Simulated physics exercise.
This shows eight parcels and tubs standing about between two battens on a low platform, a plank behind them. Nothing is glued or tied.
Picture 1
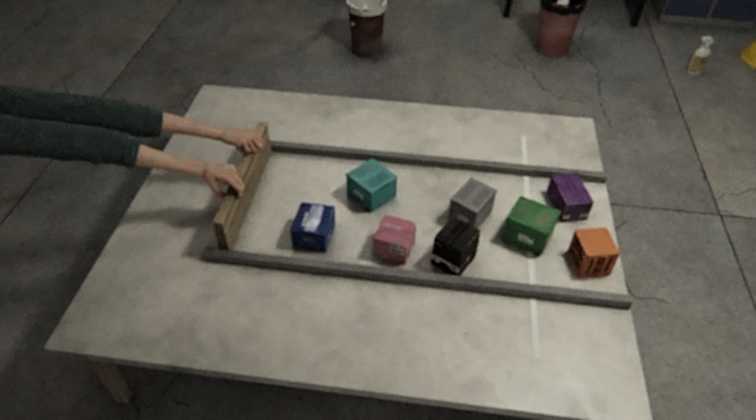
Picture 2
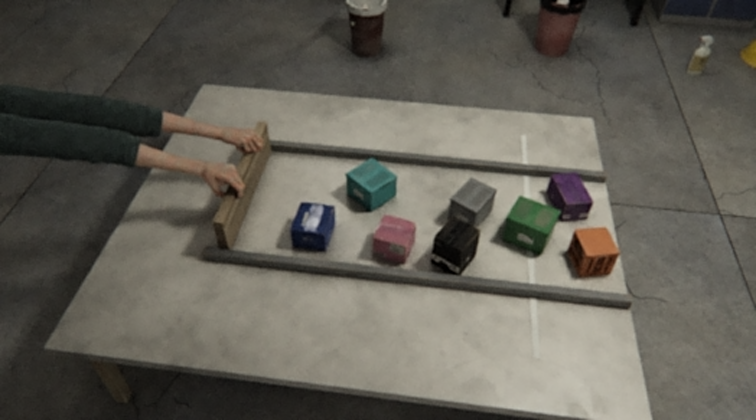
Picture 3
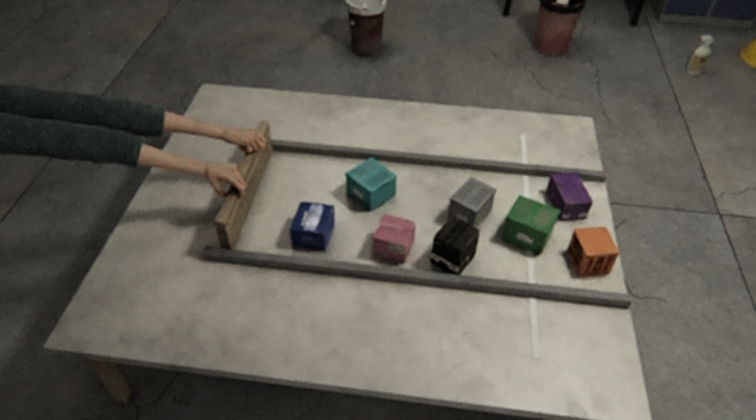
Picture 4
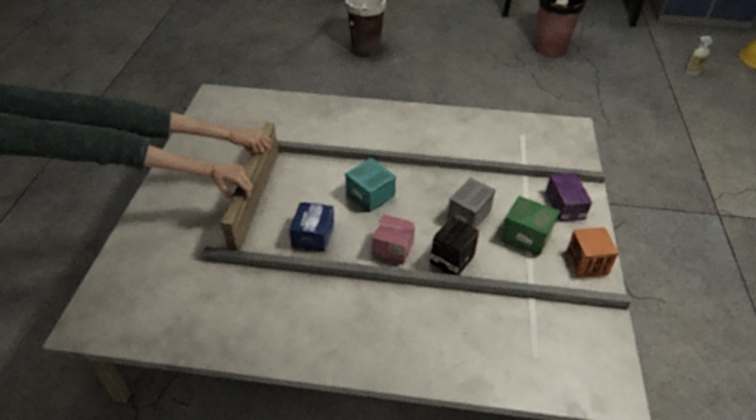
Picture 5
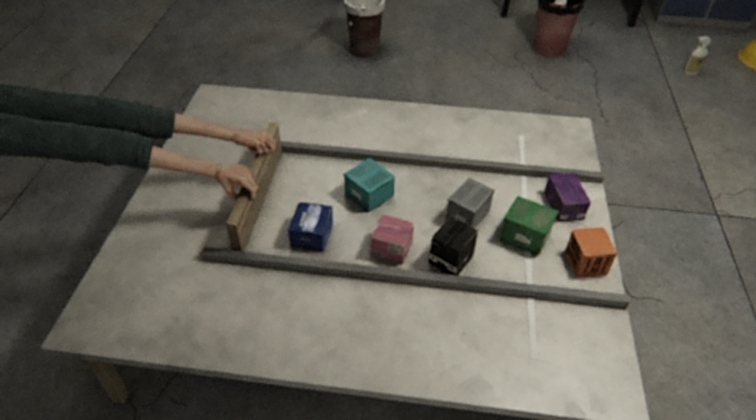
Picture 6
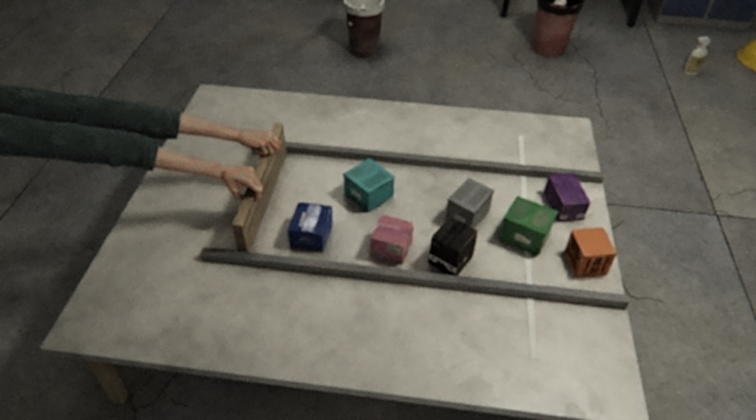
Two hands slid a wooden plank slightly to the right between two grey strips on a table, moving it closer to the blue box, while the eight colourful boxes stayed practically still.
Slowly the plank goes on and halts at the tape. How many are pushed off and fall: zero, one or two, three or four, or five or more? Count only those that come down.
The number that fall off is one or two.
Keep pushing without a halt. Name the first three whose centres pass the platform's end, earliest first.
Earliest first: The orange crate, the black box, the green tote.
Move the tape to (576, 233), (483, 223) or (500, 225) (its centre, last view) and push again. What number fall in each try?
Try by try, 5, 0 and 0.
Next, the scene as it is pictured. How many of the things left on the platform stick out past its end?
That would be 2.
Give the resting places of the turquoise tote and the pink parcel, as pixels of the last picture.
About (545, 189), and the other about (586, 267).
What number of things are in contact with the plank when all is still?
That makes 2.
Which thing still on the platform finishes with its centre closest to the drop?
Foremost is the black box.
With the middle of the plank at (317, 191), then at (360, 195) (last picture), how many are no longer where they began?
At the one place 1, at the other 3.
Soon after, none off yet; orange crate at rest near (590, 252); purple box at rest near (566, 197); green tote at rest near (528, 226).
Then, none off yet; orange crate moved a little near (599, 253); purple box at rest near (566, 197); green tote moved about its own width near (556, 232).
At rest, the number that fall off is one or two; fallen, orange crate.
